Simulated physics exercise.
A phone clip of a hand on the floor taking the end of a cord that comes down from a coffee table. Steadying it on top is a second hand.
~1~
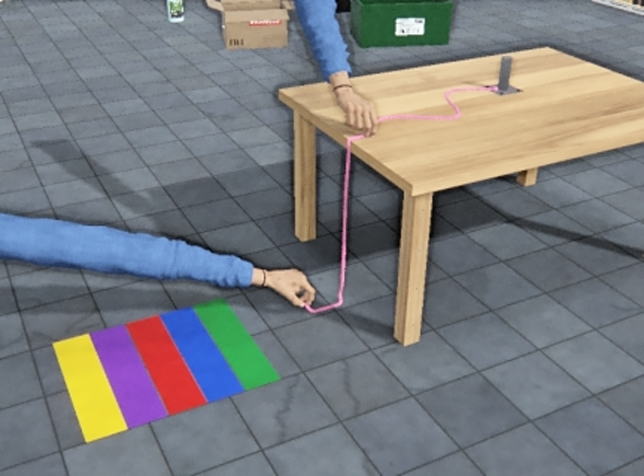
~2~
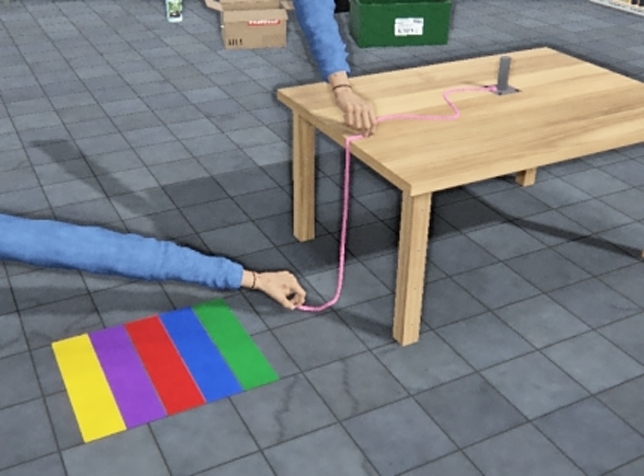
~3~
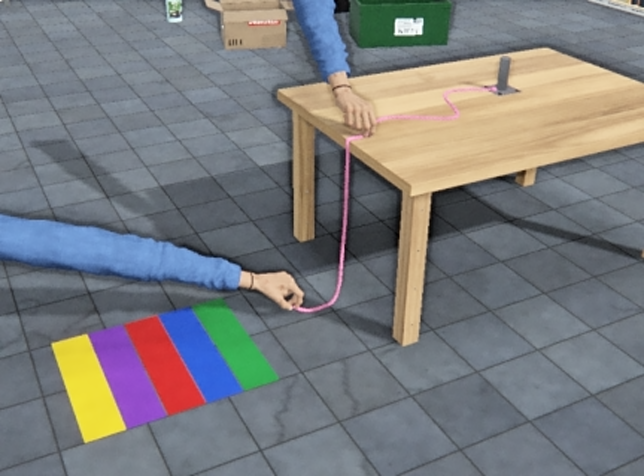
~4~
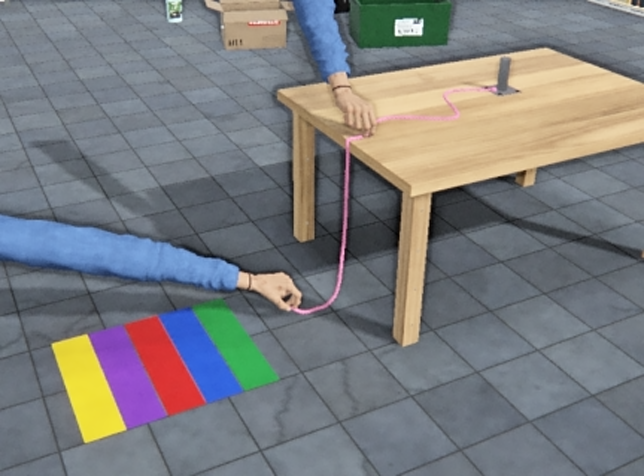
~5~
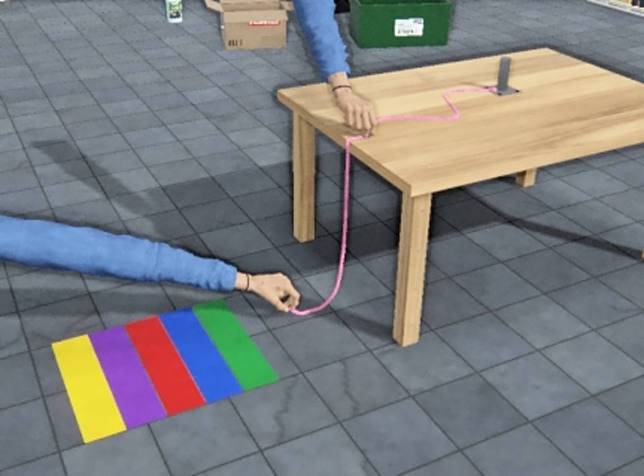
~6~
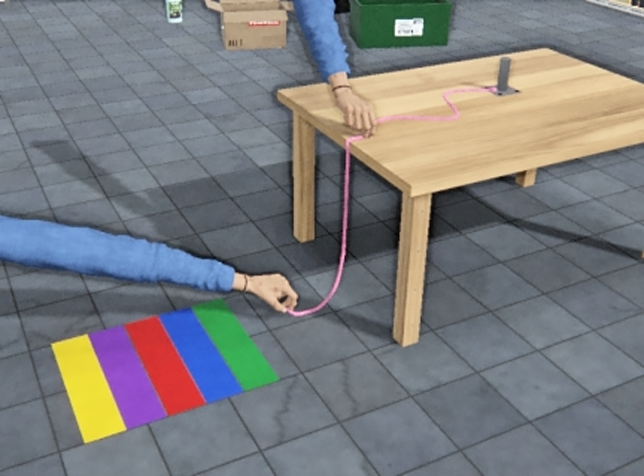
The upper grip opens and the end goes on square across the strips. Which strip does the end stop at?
The purple one.
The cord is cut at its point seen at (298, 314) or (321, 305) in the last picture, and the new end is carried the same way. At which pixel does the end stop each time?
(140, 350) and (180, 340).
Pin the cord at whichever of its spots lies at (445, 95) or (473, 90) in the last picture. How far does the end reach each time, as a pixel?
In that order: (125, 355) and (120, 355).
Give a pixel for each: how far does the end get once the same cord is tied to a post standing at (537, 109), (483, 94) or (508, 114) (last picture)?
You'd get roughly (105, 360), (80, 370) and (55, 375), one for each try.
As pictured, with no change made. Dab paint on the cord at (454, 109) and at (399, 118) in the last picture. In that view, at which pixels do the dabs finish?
The first at (425, 111), the second at (361, 130).
A little later, end near (181, 339); over blue.
Next, end near (140, 351); over purple.
When it is tight, end near (115, 358); over purple. It halts on the purple strip.
